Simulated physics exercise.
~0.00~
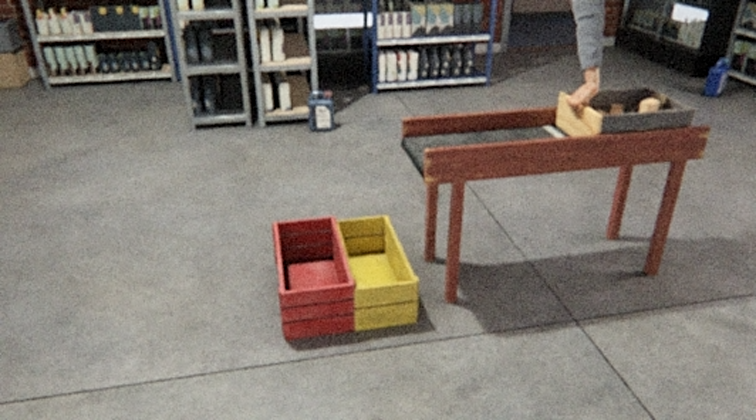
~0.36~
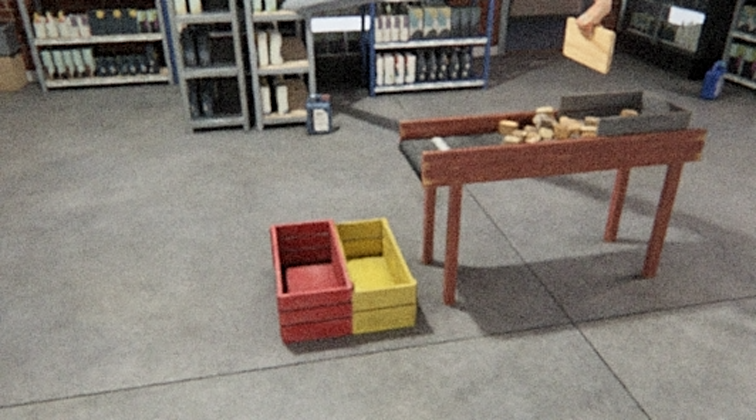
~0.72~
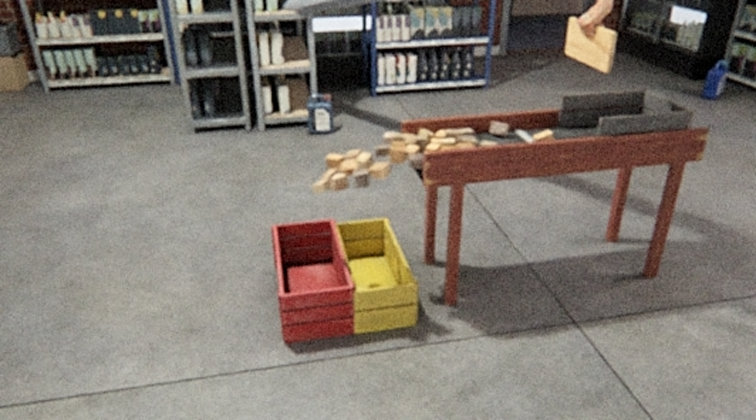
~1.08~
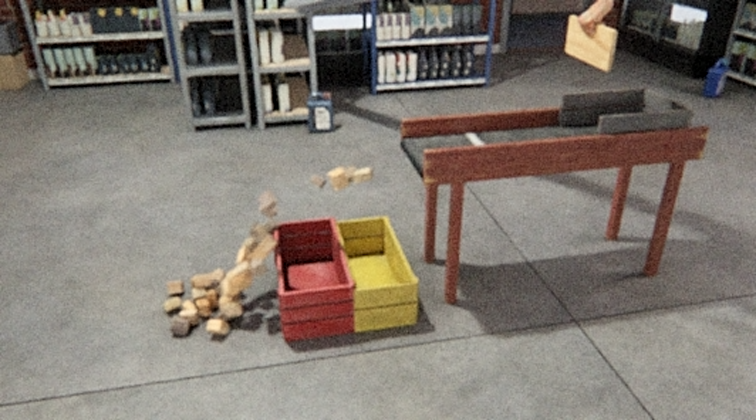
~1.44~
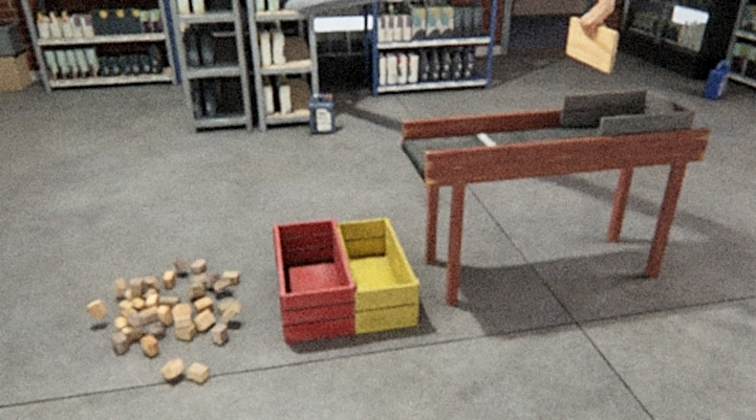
The clip opens on a workshop floor where a hand grips a wooden gate at a grey pen of timber offcuts, set on a red-framed table with a dark belt. The hand lifts the gate clear, and the pieces spread out and ride left along the belt. They stream off its end in a loose cluster, flying over the yellow bin and then the red box beside it. The first ones land on the concrete to the left while others still tumble down. Finally the offcuts lie scattered on the floor beyond the red box, and both containers look empty.
